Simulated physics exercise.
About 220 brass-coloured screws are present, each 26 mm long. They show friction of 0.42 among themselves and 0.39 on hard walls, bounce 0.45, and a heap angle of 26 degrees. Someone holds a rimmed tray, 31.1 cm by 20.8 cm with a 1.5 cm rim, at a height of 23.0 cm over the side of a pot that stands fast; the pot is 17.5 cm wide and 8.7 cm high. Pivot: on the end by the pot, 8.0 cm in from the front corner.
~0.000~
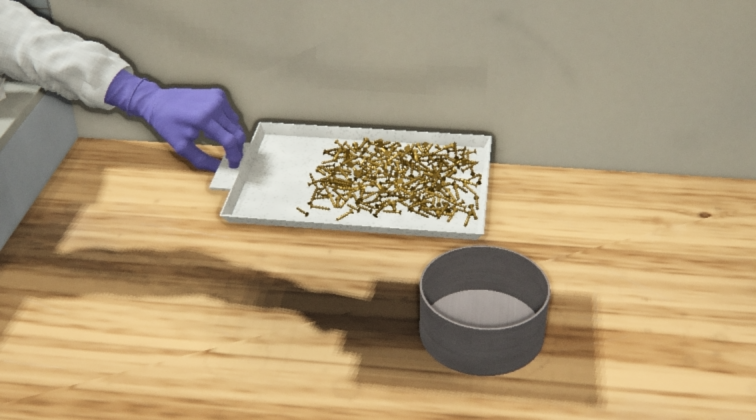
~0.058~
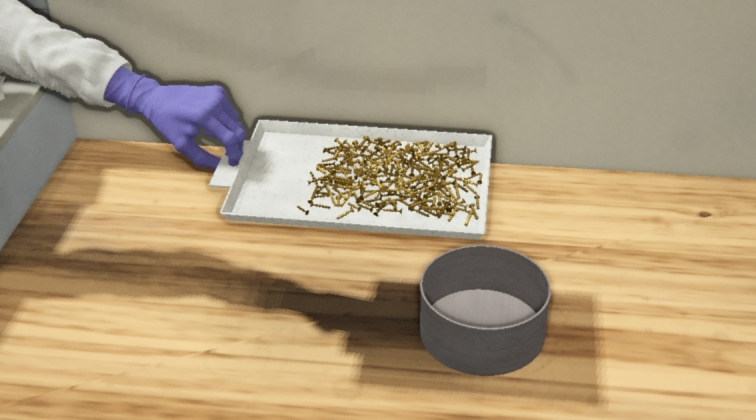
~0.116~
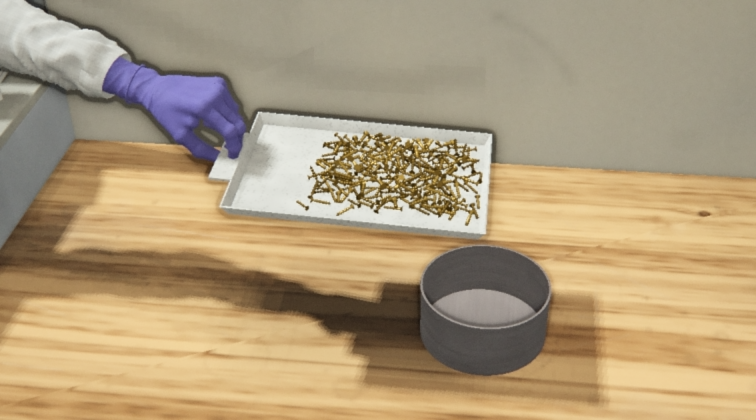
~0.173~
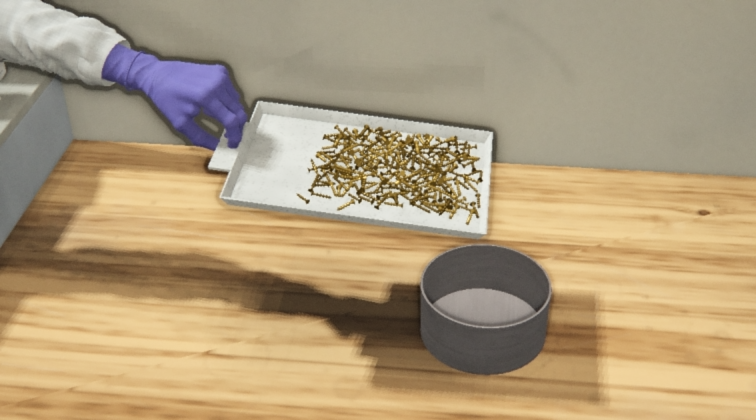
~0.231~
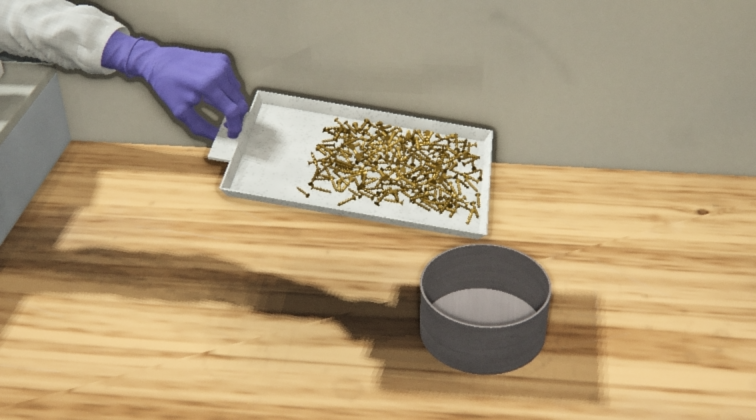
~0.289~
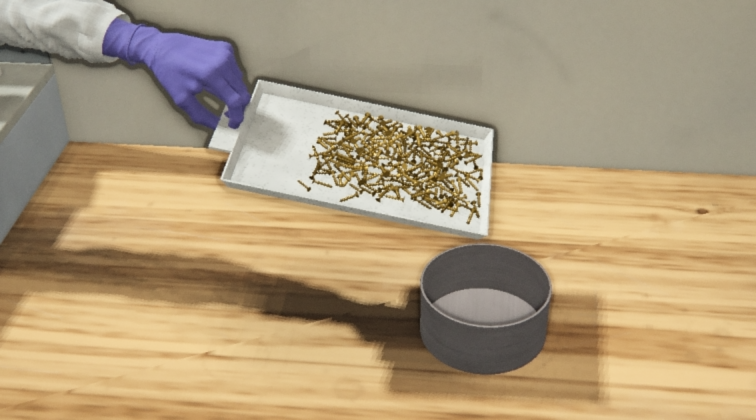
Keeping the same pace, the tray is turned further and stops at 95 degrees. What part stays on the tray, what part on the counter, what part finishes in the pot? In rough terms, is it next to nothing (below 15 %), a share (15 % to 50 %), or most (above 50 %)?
Roughly: Tray: Next to nothing, counter: A share, pot: Most.
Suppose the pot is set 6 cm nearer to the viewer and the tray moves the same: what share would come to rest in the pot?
With that change it comes to something like 80 in a hundred.
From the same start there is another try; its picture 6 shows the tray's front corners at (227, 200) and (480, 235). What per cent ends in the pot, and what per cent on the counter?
You'd end with pot at 35 and counter at 65.
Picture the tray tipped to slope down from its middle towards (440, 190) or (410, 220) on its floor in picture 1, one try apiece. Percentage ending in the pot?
First try: About 70 percent; second try: About 35 percent.
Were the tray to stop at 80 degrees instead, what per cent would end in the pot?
65 per cent.
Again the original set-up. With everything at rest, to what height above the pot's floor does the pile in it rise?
It stands at some 2.5 cm.
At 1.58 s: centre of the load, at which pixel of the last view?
Near (498, 340).
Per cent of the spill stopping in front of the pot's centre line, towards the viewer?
I'd put it at around 90 per cent.
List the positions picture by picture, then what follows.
The first frame shows tray tilt 0 degrees, front corners at (228, 212) and (477, 229); middle of the pieces at (391, 173); pot at (485, 285).
The second frame shows tray tilt 1 degrees, front corners at (228, 210) and (478, 229); middle of the pieces at (391, 172).
The third frame shows tray tilt 3 degrees, front corners at (228, 203) and (479, 229); middle of the pieces at (392, 169).
The fourth frame shows tray tilt 6 degrees, front corners at (228, 194) and (480, 229), lowest corner right front; middle of the pieces at (392, 164).
The fifth frame shows tray tilt 9 degrees, front corners at (228, 185) and (480, 229), lowest corner right front; middle of the pieces at (392, 160).
The sixth frame shows tray tilt 12 degrees, front corners at (229, 177) and (481, 230), lowest corner right front; middle of the pieces at (394, 156); pot at (486, 283). Its pace works out near 50 degrees a second.
After 1.06 s, tilt 50 degrees; the tray holds 80 %, the pot 0 %.
Then, at 1.58 s, tilt 76 degrees; the tray holds 15 %, the pot 45 %.
Then, at 2.16 s, tilt 95 degrees; the tray holds 0 %, the pot 70 %.
By 2.6 s all is still; tray 0 %, counter 30 %, pot 70 %.
